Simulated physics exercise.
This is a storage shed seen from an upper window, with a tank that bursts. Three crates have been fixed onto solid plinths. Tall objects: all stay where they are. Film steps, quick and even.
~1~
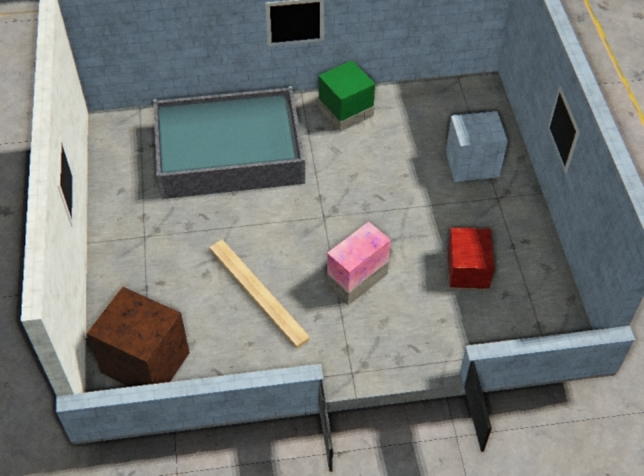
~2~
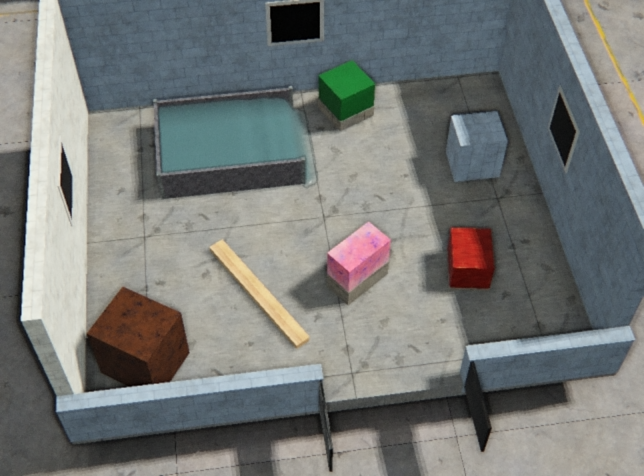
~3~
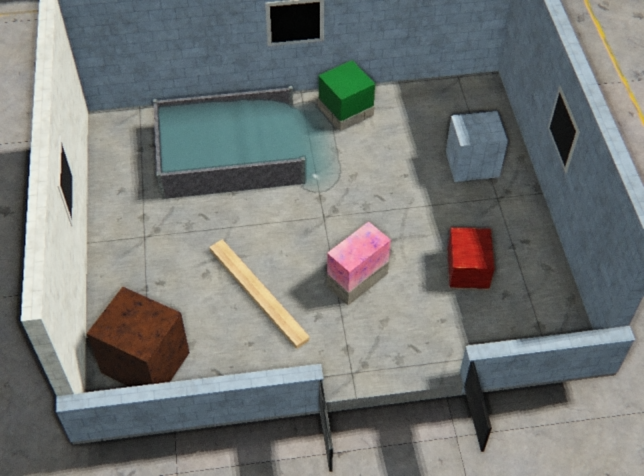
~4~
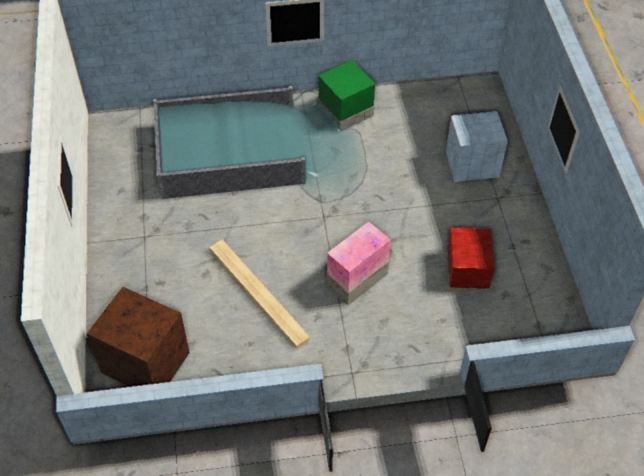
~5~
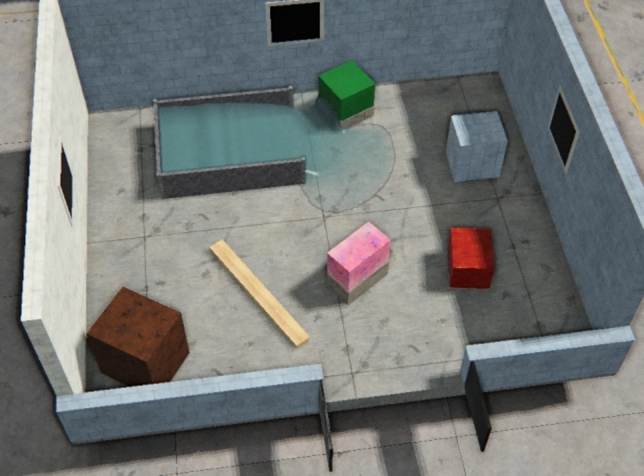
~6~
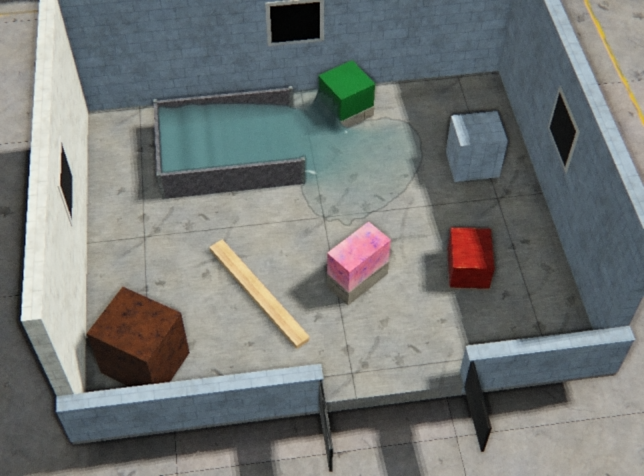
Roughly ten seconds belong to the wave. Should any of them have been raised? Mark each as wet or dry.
Green crate: Wet; red crate: Wet; pink crate: Dry.
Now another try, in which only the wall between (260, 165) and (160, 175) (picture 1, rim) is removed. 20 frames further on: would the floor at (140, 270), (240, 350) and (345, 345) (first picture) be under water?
Place one: Reached by the flood. Place two: Reached by the flood. Place three: Reached by the flood.
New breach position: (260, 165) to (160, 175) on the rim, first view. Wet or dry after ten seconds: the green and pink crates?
So the green remains untouched while the pink remains untouched.
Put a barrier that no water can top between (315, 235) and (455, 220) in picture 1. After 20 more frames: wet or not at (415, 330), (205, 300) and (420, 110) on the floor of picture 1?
First unwetted, then unwetted, then inundated.
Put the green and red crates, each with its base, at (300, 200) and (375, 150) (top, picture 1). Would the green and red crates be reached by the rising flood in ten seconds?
In brief, the green crate is still clear but the red crate has been flooded.
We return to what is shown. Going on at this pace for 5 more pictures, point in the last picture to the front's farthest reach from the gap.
My pick would be pixel (516, 145).
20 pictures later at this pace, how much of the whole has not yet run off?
I'd put it near 100 %.
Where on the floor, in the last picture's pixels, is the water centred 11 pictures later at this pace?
Centre: Close to (318, 153).
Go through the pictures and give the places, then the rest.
In the first picture, still water in the open tank at (228, 133).
In the second picture, water pours out at (295, 141) and has run to (309, 183).
In the third picture, water pours out at (295, 142) and has run to (323, 187).
In the fourth picture, the front is at (349, 190), out from the gap at (295, 142).
In the fifth picture, water pours out at (295, 142) and has run to (389, 167).
In the sixth picture, water pours out at (295, 142) and has run to (416, 141).
A moment on, water covers 20 % of the floor; the green crate water round its plinth, the red crate not reached, the pink crate not reached.
Next, water covers 35 % of the floor; the green crate water round its plinth, the red crate water round its plinth, the pink crate water round its plinth.
Then, water covers 50 % of the floor; the green crate water round its plinth, the red crate water round its plinth, the pink crate water round its plinth.
Later, water covers 65 % of the floor; the green crate water round its plinth, the red crate water round its plinth, the pink crate water round its plinth.
In the end, water covers 90 % of the floor; the green crate was topped, the red crate was topped, the pink crate stayed above the water.
